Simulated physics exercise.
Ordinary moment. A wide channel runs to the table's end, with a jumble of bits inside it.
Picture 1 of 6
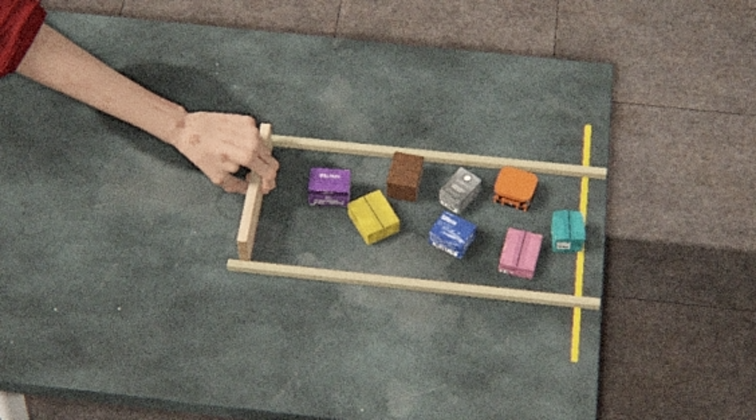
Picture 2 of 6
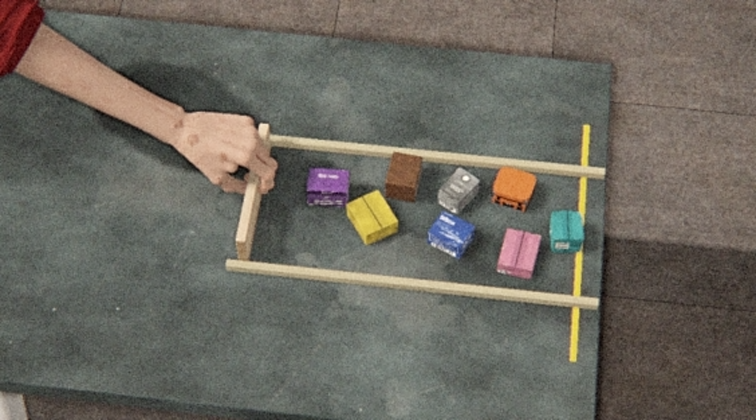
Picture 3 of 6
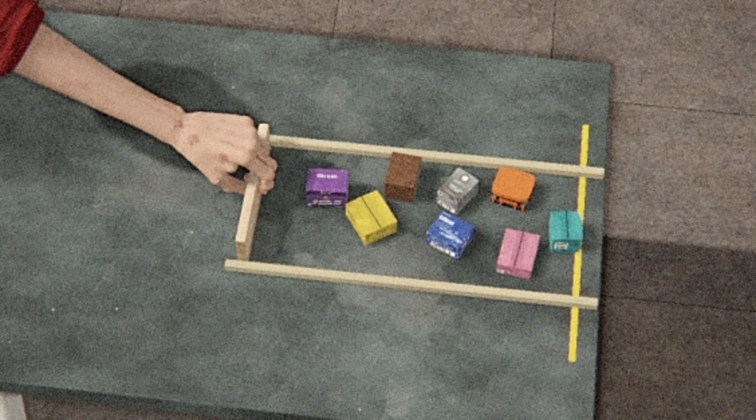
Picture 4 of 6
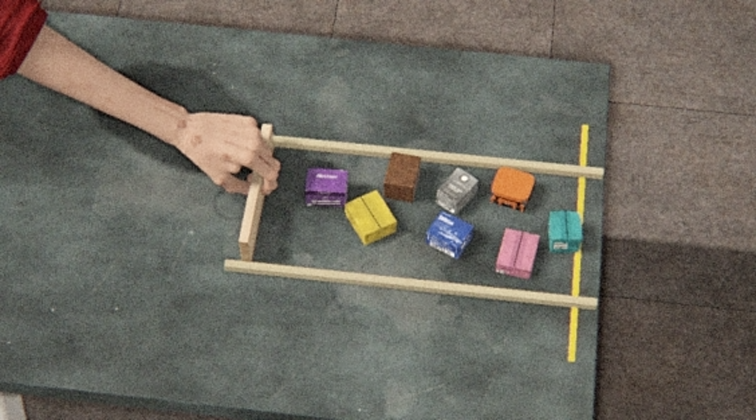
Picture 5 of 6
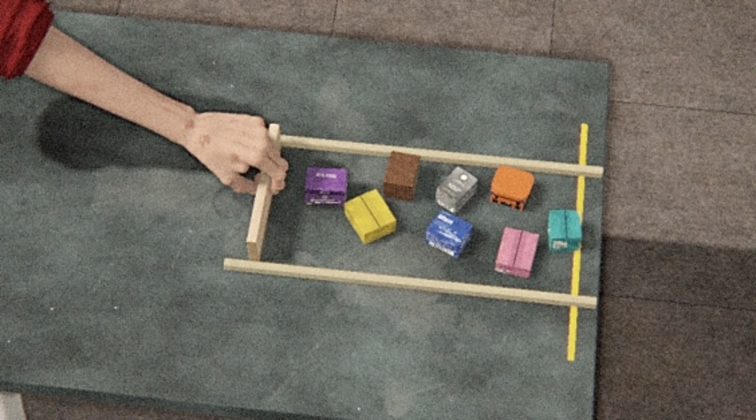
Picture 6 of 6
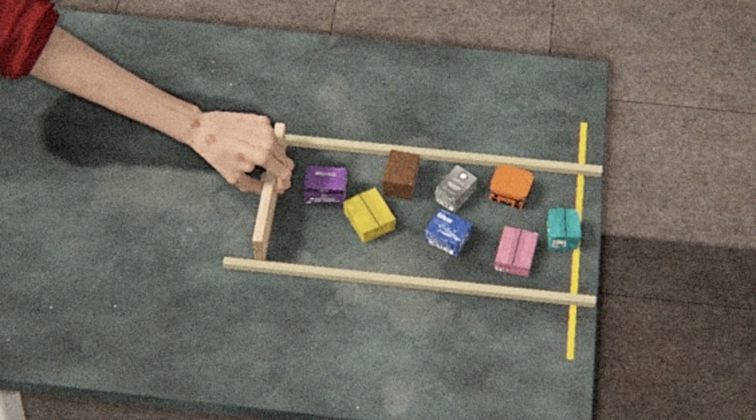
The video shows a hand holding a short wooden board between two long rails on a dark tabletop, with small colourful boxes scattered ahead of it. The board stays nearly still, then slides slightly right without touching the boxes.
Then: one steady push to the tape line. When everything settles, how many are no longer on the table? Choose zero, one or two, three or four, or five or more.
When everything settles, five or more are no longer on the table.
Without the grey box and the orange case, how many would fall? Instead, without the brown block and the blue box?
Counts - first: 4, second: 4.
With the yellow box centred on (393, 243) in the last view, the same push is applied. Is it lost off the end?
I reckon it remains in place.
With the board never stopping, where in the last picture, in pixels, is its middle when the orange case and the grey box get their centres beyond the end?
Around (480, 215), then around (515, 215).
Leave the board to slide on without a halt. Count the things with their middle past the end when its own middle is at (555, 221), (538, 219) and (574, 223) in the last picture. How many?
Taking the places in turn, the counts are 6, 4 and 6.
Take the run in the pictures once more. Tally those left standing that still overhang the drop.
That would be 2.
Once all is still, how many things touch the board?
Tally at the end: 2.
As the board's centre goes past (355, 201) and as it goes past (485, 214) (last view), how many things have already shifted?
Moved so far: 3, later 8.
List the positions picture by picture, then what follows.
The first picture shows turquoise box (568, 232); pink box (521, 253); orange case (515, 189); board (256, 192); tape (582, 237).
The second picture shows pink box (519, 254); brown block (404, 177).
The third picture shows orange case (513, 189); grey box (458, 191).
The fourth picture shows turquoise box (565, 232); yellow box (371, 218).
The fifth picture shows pink box (517, 253); board (265, 193).
The sixth picture shows turquoise box (564, 230); pink box (516, 251); orange case (511, 187); board (270, 192); tape (578, 235).
Soon after, none off yet; turquoise box at rest near (564, 230); pink box at rest near (516, 251); orange case at rest near (511, 187).
Then, none off yet; turquoise box moving near (571, 229); pink box moved a little near (539, 254); orange case moved about its own width near (568, 192).
Further on, two off so far; turquoise box falling near (622, 343); pink box tipped well over near (617, 287); orange case falling.
At rest, the number that fall off is five or more; fallen, brown block, blue box, grey box, orange case, pink box and turquoise box.
